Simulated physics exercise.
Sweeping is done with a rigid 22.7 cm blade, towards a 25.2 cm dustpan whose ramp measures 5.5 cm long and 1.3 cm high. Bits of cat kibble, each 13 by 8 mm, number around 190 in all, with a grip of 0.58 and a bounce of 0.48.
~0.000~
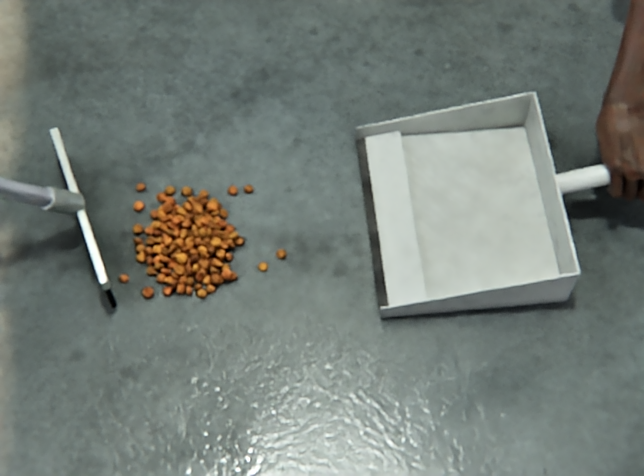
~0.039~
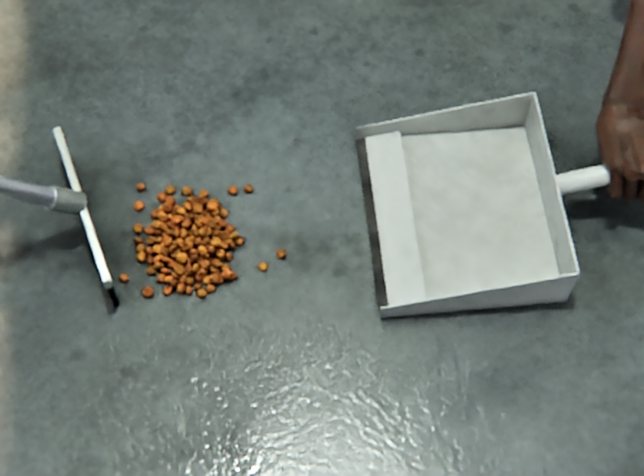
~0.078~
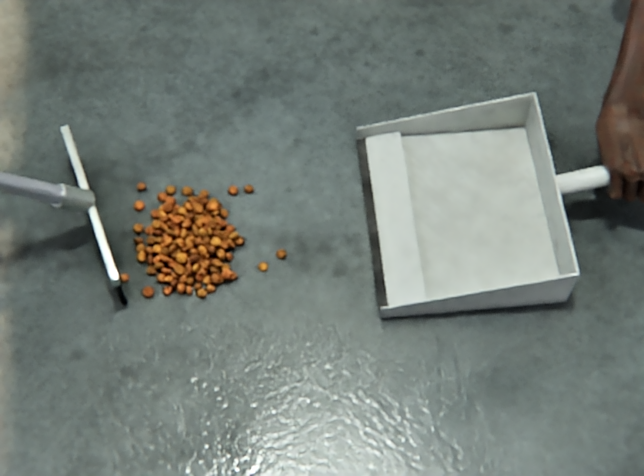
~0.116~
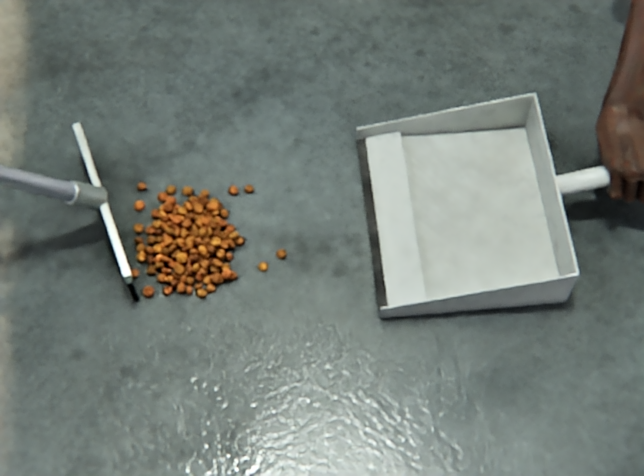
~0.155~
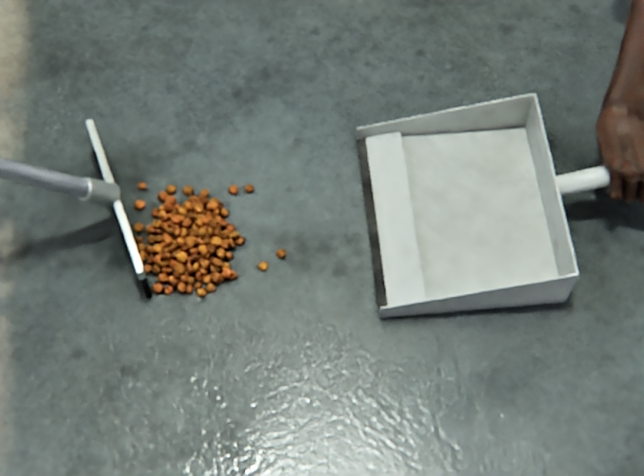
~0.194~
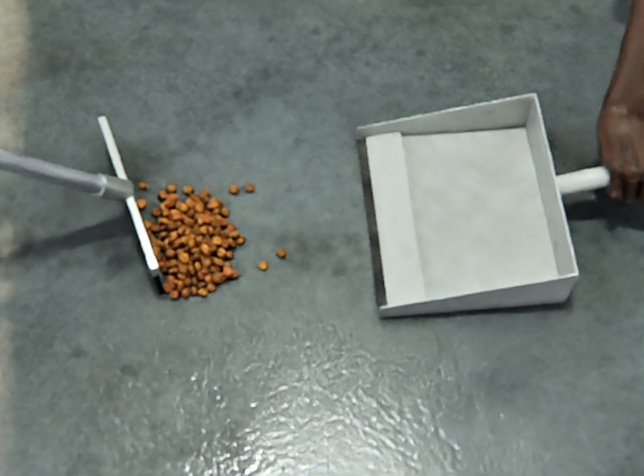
In the video, a white-edged blade on a gray handle slides right across a gray floor and presses into the left edge of a pile of brown kibble, while a hand holds a white dustpan still at right.
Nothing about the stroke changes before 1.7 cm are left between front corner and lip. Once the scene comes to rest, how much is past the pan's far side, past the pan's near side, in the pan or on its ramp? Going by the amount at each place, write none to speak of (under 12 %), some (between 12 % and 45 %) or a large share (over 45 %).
Past the pan's far side: None to speak of, past the pan's near side: None to speak of, in the pan or on its ramp: Some.
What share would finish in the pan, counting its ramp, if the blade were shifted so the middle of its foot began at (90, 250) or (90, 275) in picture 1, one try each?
Estimates: 25 percent and 15 percent.
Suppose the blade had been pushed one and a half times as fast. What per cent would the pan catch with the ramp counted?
Near 30 %.
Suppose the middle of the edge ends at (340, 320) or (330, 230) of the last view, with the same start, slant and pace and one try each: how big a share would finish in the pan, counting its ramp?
About 0 and 20 per cent.
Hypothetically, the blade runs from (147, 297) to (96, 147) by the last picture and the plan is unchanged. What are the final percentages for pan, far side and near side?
You'd see pan at 0, far at 0 and near at 5.
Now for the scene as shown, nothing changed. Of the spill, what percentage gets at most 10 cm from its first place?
It comes to near 10 percent.
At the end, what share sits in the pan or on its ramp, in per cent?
Close to 25 in a hundred end up there.
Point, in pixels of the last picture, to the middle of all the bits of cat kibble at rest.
(353, 196) or so.
After 0.49 s, middle of the blade 17 cm from the lip; 0 % over the lip, far side 0 %, near side 0 %.
After 0.69 s, middle of the blade 9 cm from the lip; 0 % over the lip, far side 0 %, near side 0 %.
After 1.00 s, middle of the blade 5 cm from the lip; 25 % over the lip, far side 5 %, near side 0 %.
By 1.3 s all is still; far side 5 %, near side 0 %, pan 25 %, in front of the lip or behind the blade 75 %.
